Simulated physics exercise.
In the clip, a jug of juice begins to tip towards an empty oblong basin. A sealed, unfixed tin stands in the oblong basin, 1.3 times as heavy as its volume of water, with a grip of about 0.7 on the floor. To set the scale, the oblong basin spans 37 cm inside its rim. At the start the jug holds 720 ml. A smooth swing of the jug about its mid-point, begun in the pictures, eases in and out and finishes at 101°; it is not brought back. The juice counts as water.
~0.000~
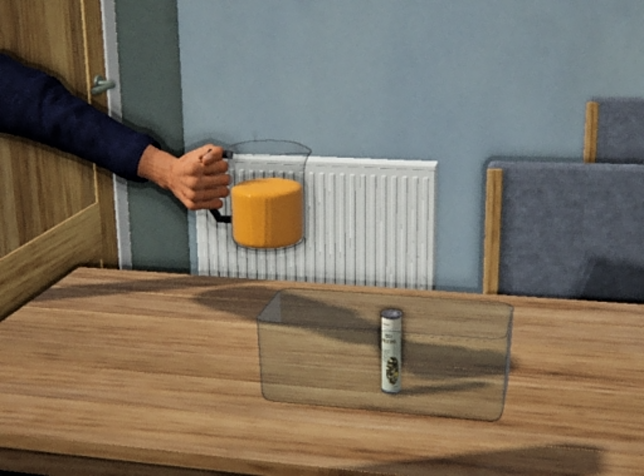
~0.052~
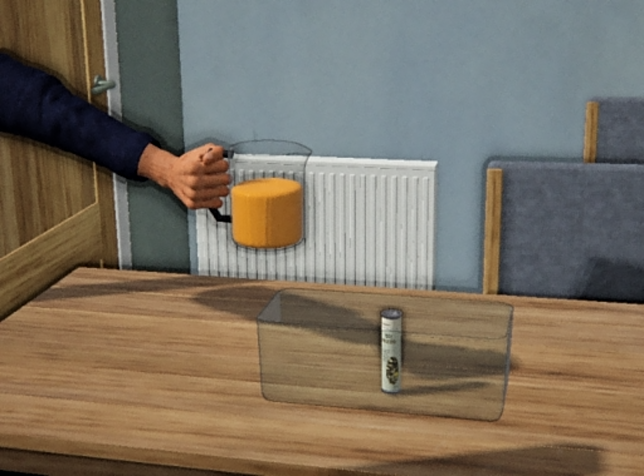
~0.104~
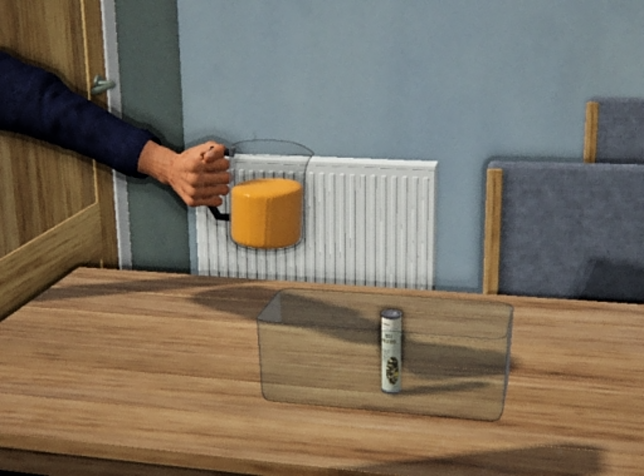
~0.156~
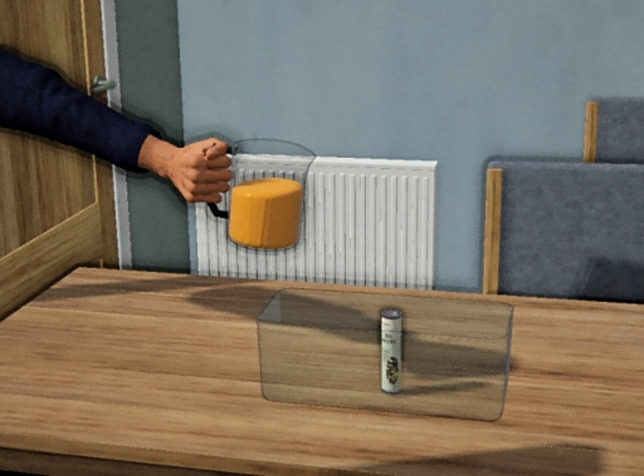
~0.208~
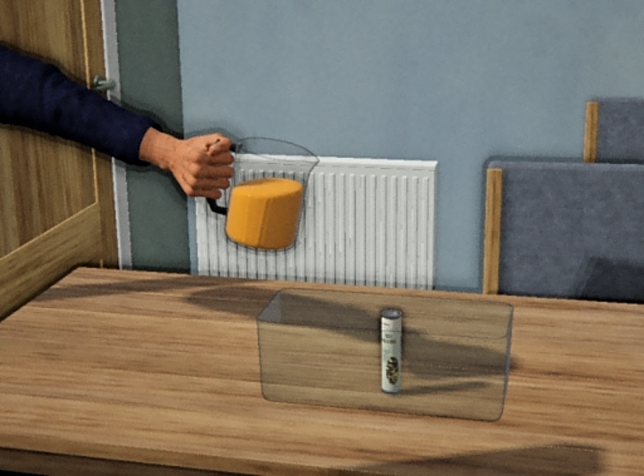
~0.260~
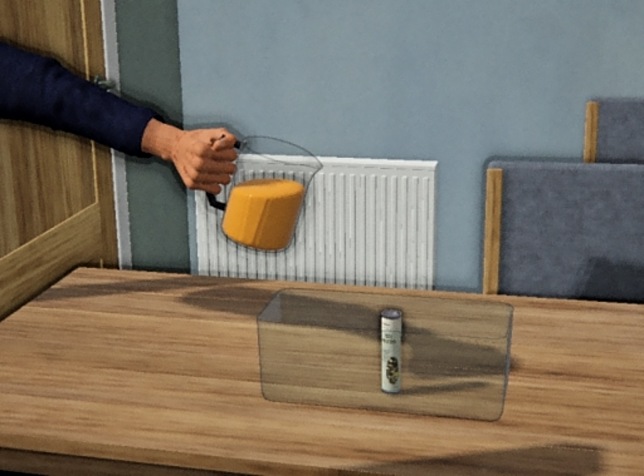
A hand gradually tilts a jug of orange juice rightward above a clear oblong basin.
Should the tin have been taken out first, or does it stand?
It gets tipped over.
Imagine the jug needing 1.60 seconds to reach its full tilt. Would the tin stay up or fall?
Tips over.
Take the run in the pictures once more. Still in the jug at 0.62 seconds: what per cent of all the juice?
Roughly 94 %.
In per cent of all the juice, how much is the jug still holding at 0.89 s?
I reckon near 44 per cent still sits there.
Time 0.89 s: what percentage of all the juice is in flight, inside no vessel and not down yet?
In-air share: About 28 %.
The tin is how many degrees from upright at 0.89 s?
Tilt: Around 0°.
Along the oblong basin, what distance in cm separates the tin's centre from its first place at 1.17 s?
Reading: Roughly 7 cm.
After 0.62 s the tilt is 72° and 95 per cent is still to pour; the tin stands where it began.
After 0.89 s the tilt is 99° and 44 per cent is still to pour; the tin stands where it began.
After 1.17 s the tilt is 101° and 10 per cent is still to pour; the tin leans 36°.
After 1.47 s the tilt is 101° and 1 per cent is still to pour; the tin lies on its side.
In the end the tin lies on its side.
